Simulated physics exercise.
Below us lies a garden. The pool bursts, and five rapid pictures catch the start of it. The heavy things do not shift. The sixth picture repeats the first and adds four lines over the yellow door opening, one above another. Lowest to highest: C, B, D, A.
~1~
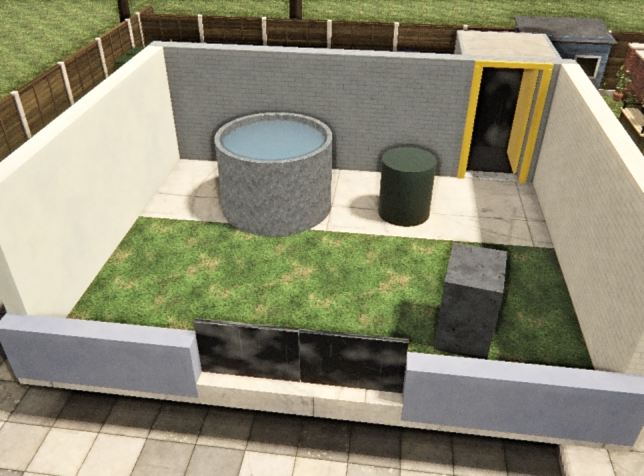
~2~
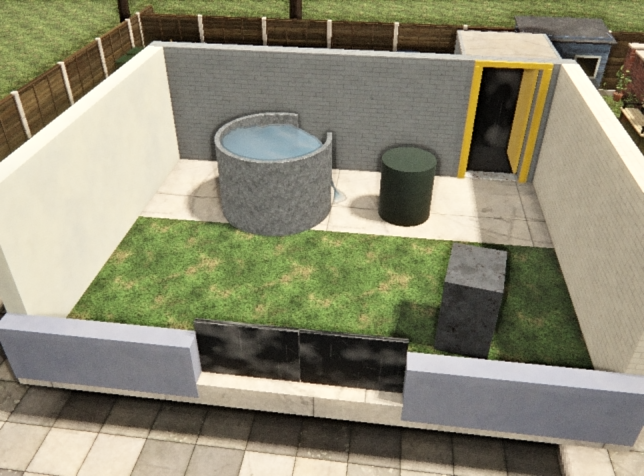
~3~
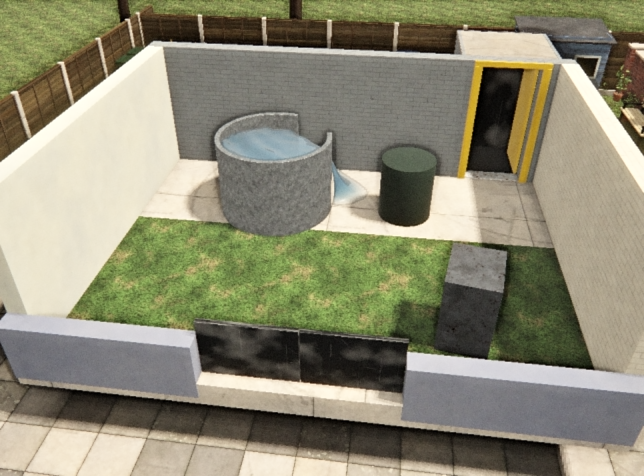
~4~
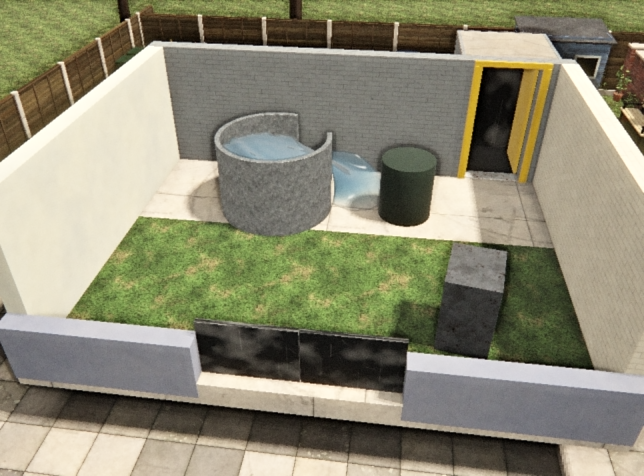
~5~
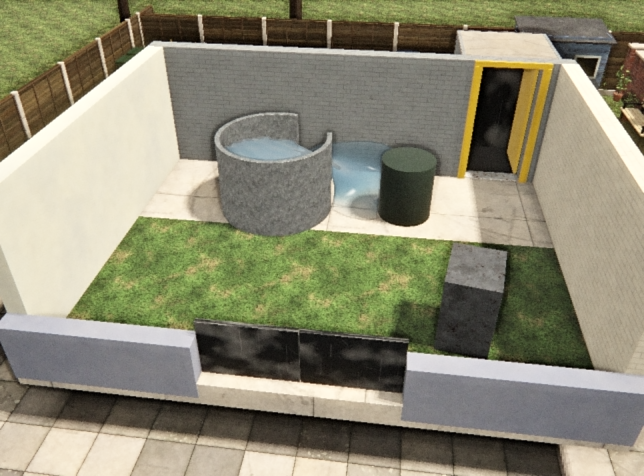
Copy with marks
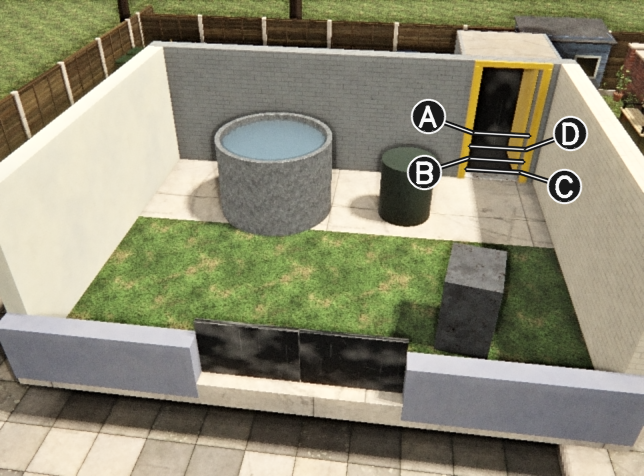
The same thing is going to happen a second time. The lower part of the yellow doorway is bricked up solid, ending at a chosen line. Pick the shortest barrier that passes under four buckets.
B will do.
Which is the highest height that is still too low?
Here it is height C.
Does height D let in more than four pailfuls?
No.
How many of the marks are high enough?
Three.
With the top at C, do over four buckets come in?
Yes, that goes wrong.
On the marked copy, A at (500, 134); B at (495, 160); C at (493, 170); D at (497, 147); from the bottom up C, B, D, A.
With A, nothing gets over.
With B, a bucket or two gets in.
With C, about 10 bucketfuls get in.
With D, nothing gets over.
